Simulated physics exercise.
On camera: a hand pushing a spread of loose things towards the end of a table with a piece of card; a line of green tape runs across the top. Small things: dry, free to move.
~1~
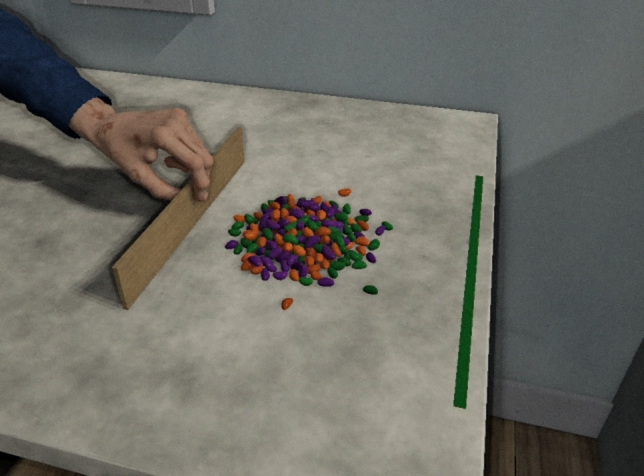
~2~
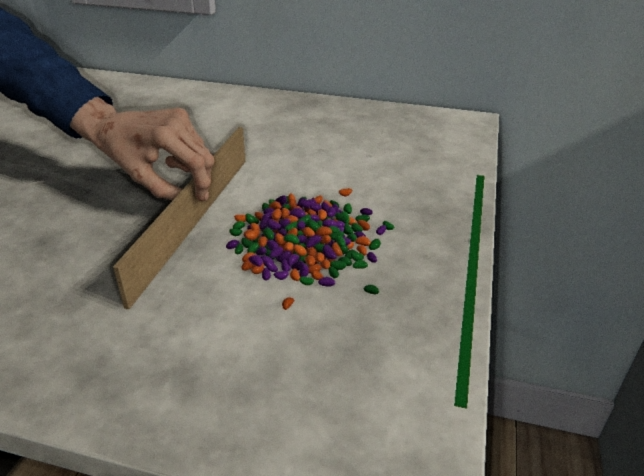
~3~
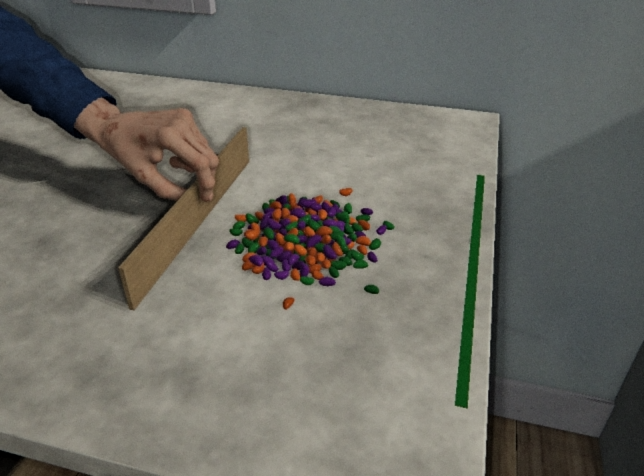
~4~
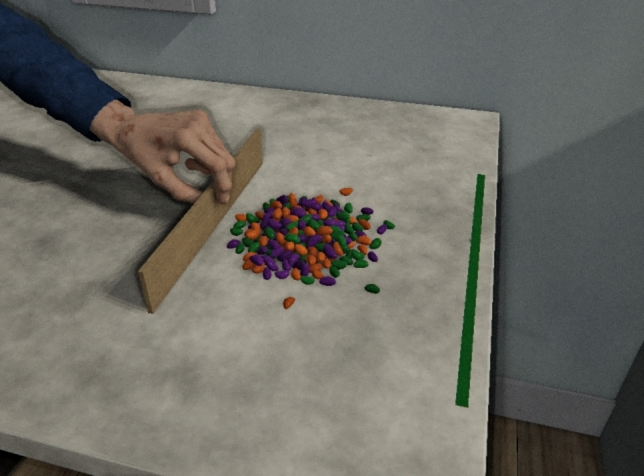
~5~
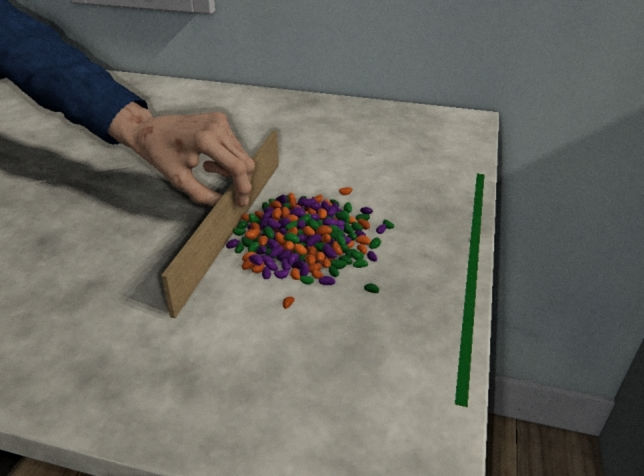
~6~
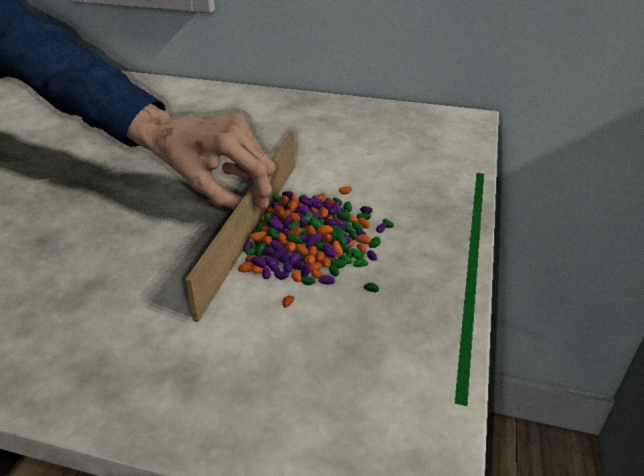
The clip shows a hand holding a flat piece of card upright on a table marked with green tape, at first still, then sliding it right until it meets a heap of orange, green and purple jelly beans, nudging the nearest ones.
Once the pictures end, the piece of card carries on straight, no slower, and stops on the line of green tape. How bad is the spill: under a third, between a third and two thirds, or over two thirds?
What goes over the end tops two thirds.
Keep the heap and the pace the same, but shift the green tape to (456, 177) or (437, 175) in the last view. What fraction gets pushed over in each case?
That would be some 60 % the first time and some 30 % the second.
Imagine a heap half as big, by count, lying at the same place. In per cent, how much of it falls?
I'd put it at around 90 per cent.
Shortly afterwards, piece of card still moving, near (368, 209); heap all on the table, its front near (460, 261).
Next, piece of card stopped at the green tape; heap the bulk over the edge.
Some moments later, piece of card stopped at the green tape; heap all but a few over the edge.
In the end, piece of card stopped at the green tape; heap all but a few over the edge.
